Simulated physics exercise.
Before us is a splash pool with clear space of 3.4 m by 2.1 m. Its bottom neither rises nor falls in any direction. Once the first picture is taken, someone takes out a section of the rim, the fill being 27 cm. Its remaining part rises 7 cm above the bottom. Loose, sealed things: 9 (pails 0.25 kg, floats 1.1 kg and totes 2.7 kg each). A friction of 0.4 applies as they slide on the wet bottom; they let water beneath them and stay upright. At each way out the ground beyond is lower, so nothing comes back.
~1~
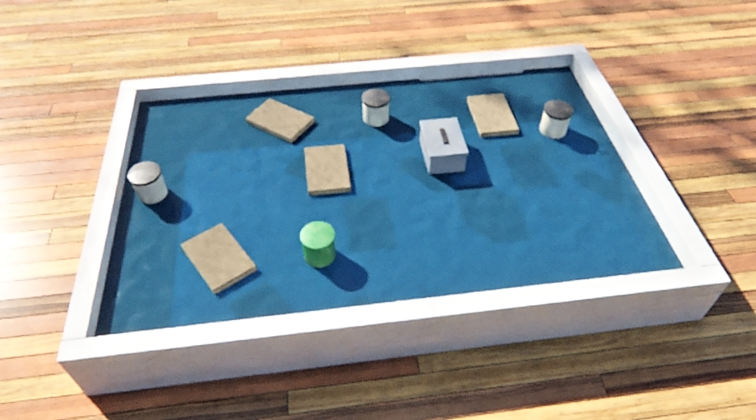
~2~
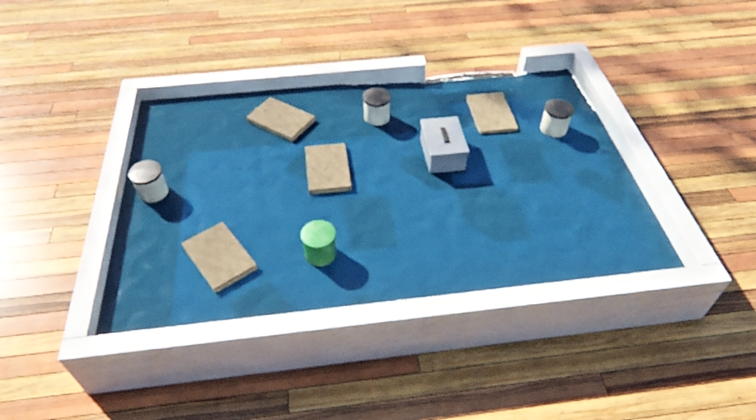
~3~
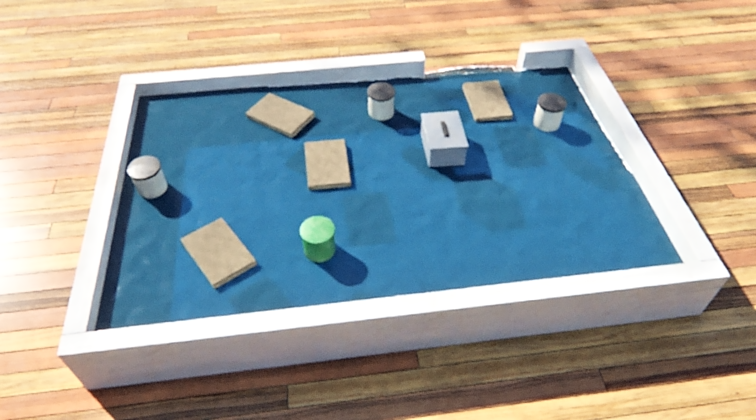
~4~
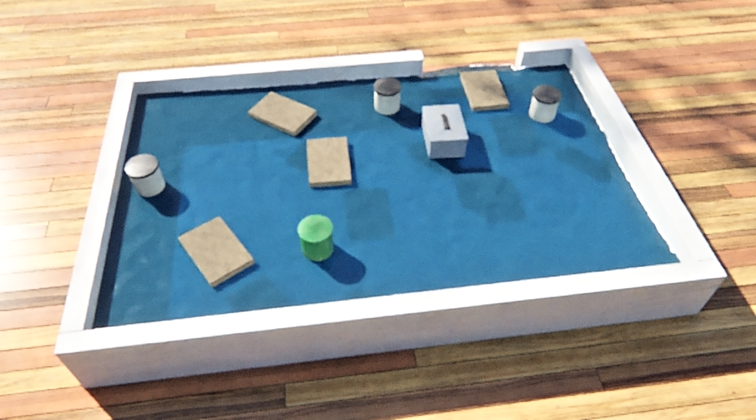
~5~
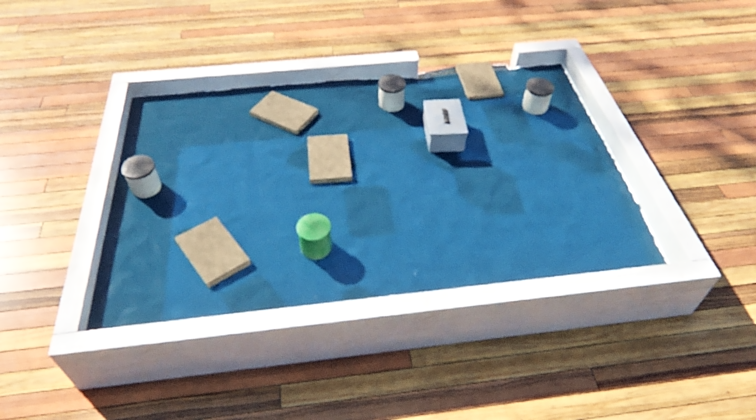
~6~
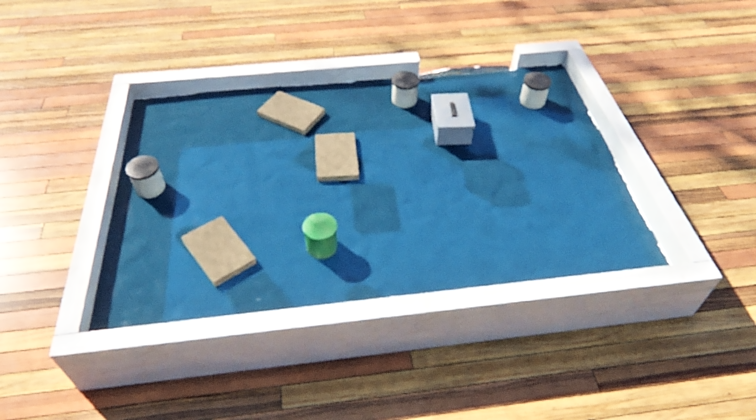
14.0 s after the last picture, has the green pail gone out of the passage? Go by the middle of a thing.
I'd say it is caught in the pool.
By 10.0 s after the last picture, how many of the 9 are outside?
The number is 4.
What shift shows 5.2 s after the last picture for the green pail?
I'd guess some 40 cm by then.
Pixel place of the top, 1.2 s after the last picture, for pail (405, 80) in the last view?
Close to pixel (445, 62).
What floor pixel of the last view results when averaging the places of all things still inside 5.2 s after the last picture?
They're centred close to (313, 197).
Then, 1.2 s after the last picture the green pail is near (345, 225), 0.2 m from its start, afloat; 1 of 9 are out; 8 afloat.
Then, 5.2 s after the last picture the green pail is near (366, 217), 0.4 m from its start, afloat; 4 of 9 are out; 5 afloat.
Then, 10.0 s after the last picture the green pail is near (388, 205), 0.5 m from its start, afloat; 4 of 9 are out; 5 afloat.
Then, 14.0 s after the last picture the green pail is near (401, 196), 0.7 m from its start, afloat; 6 of 9 are out; 3 afloat.
